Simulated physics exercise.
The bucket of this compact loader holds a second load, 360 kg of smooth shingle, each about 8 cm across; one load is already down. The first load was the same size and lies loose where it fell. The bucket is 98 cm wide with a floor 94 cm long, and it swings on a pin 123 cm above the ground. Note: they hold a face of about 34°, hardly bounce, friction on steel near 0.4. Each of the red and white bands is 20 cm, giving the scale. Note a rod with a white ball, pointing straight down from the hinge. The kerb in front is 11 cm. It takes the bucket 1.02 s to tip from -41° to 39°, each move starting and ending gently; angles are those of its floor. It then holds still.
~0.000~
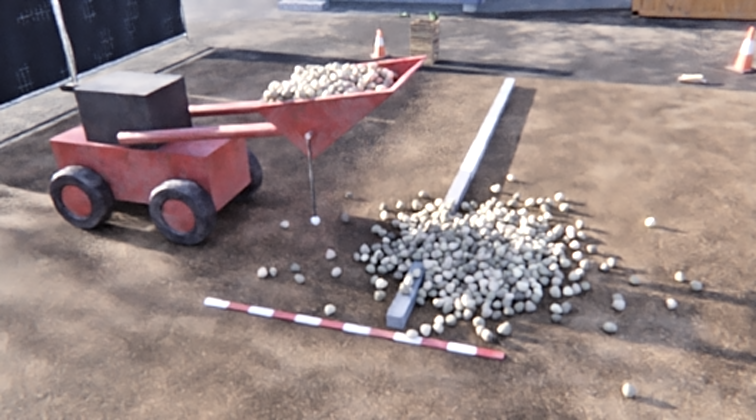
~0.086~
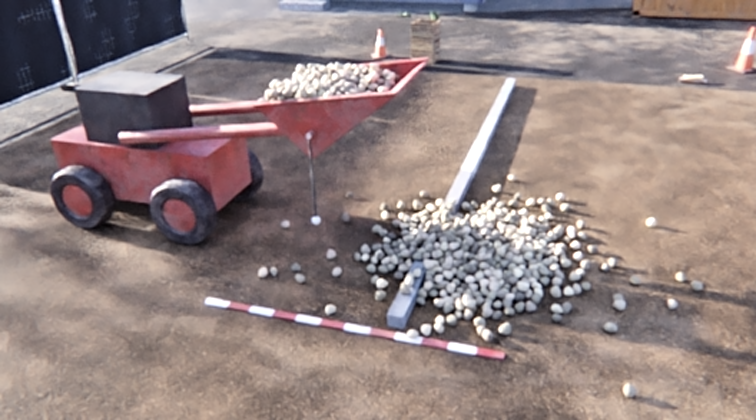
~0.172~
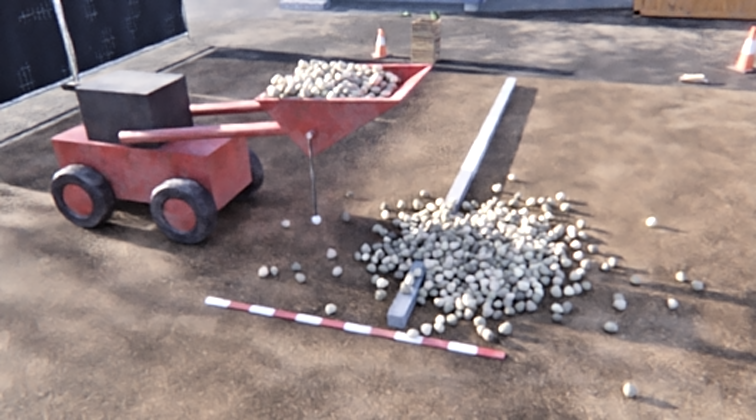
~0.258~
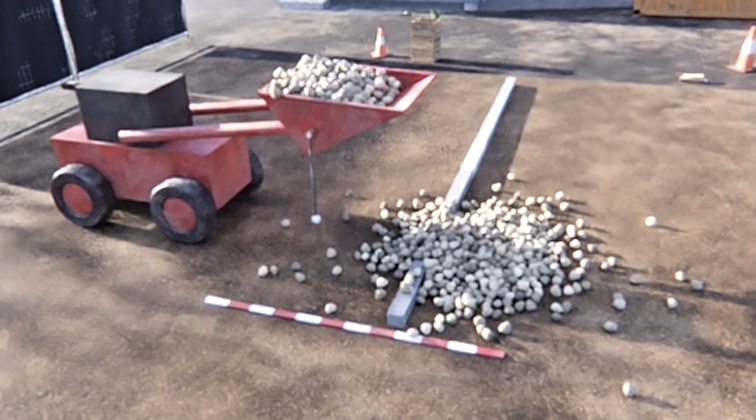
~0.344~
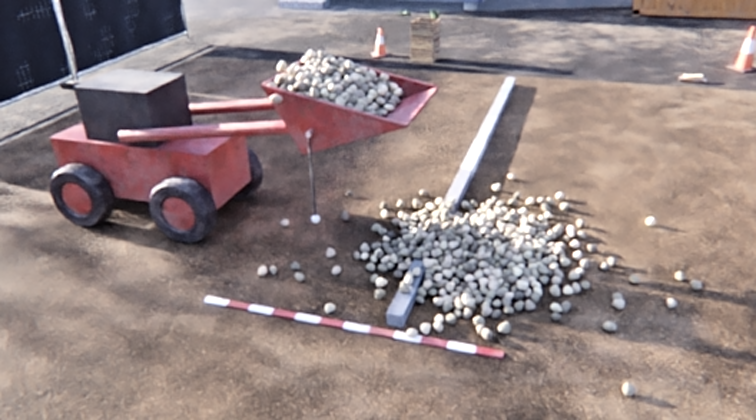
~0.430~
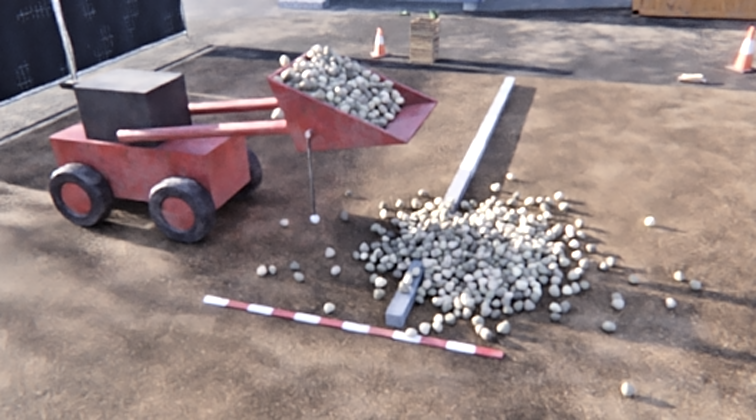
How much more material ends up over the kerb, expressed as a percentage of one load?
About 61 per cent of a load more.
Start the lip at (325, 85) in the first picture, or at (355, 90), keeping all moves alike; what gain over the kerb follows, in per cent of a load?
First place: Roughly 5 %; second place: Roughly 20 %.
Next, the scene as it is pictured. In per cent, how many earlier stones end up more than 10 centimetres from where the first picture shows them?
Roughly 20 % of them.
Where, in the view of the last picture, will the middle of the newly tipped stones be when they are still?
(448, 237).
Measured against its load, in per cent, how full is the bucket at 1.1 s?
Roughly 60 per cent of its load.
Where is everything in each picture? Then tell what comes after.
In the first frame, the bucket is at -41°, its lip at (394, 91); the top of the load is at (350, 73). The earlier load is highest near (448, 231), 19 cm above ground level, 20 % on this side of the kerb, 81 % over the kerb.
The second frame shows lip at (396, 94), floor tilted -39°, highest stones at (345, 73); the stones move at 0.1 m/s on average.
In the third frame, the bucket is at -35°, its lip at (400, 101); the top of the load is at (332, 72); the stones move at 0.3 m/s on average.
In the fourth frame, the bucket is at -28°, its lip at (404, 112); the top of the load is at (314, 66); the stones move at 0.4 m/s on average.
In the fifth frame, the bucket is at -20°, its lip at (407, 126); the top of the load is at (313, 61); the stones move at 0.4 m/s on average.
In the sixth frame, the bucket is at -10°, its lip at (408, 143); the top of the load is at (317, 55); the stones move at 0.5 m/s on average.
After 0.8 s the floor is at 26°; in per cent of one load, 100 in the bucket, 20 on this side of the kerb, 81 over the kerb; the foremost stones are at (666, 301).
After 1.1 s the floor is at 39°; in per cent of one load, 60 in the bucket, 58 on this side of the kerb, 83 over the kerb; the foremost stones are at (666, 301).
After 1.5 s the floor is at 39°; in per cent of one load, 12 in the bucket, 67 on this side of the kerb, 121 over the kerb; the foremost stones are at (666, 301).
After 4.0 s the floor is at 39°; in per cent of one load, 0 in the bucket, 58 on this side of the kerb, 143 over the kerb; the foremost stones are at (668, 298). Net gain over the kerb, 61.
